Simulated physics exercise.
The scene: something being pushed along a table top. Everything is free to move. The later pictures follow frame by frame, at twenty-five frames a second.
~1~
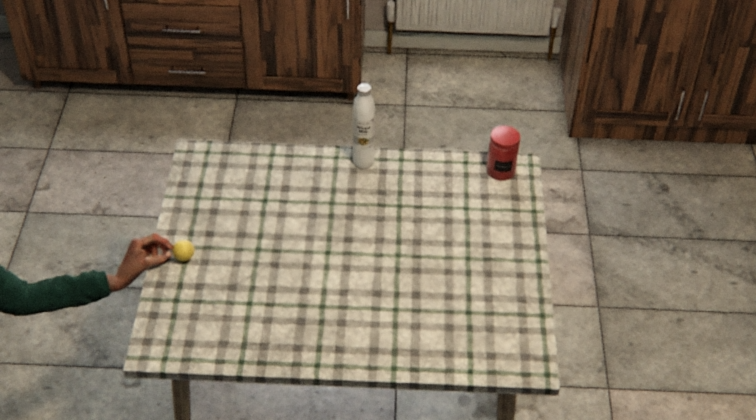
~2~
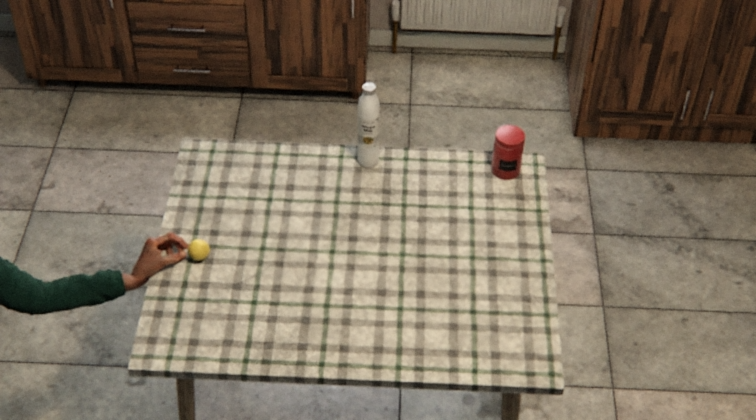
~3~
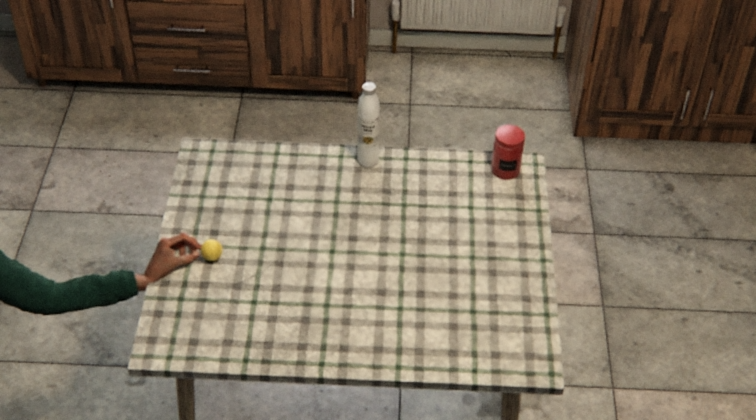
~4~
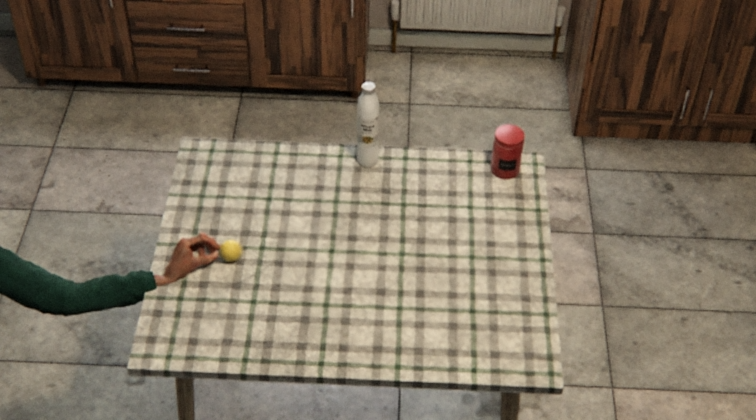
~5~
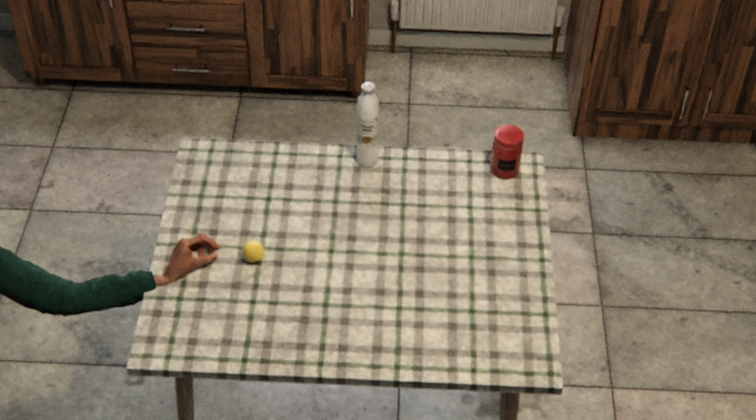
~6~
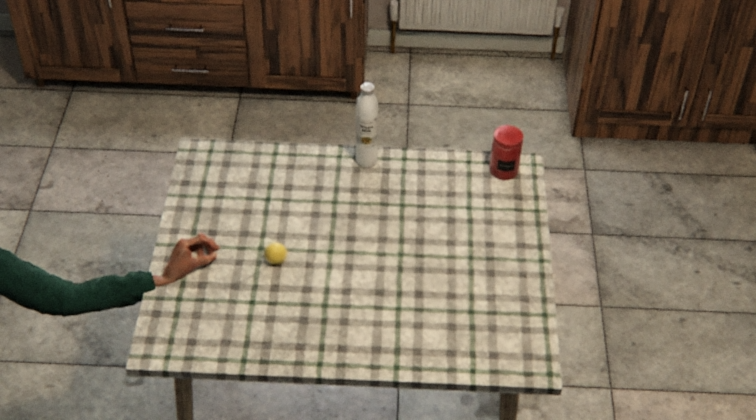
In a kitchen, on a table with a checked cloth, a hand in a green sleeve pushed a yellow lemon to the right, then stayed still as the lemon rolled on past a bottle and red tin behind.
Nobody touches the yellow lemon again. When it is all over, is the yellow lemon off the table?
The yellow lemon falls off the table.
Then, 0.40 s later than the last frame, yellow lemon moved well along near (496, 263).
Then, 0.80 s later than the last frame, yellow lemon now off the table.
When it is over, off the table, yellow lemon.
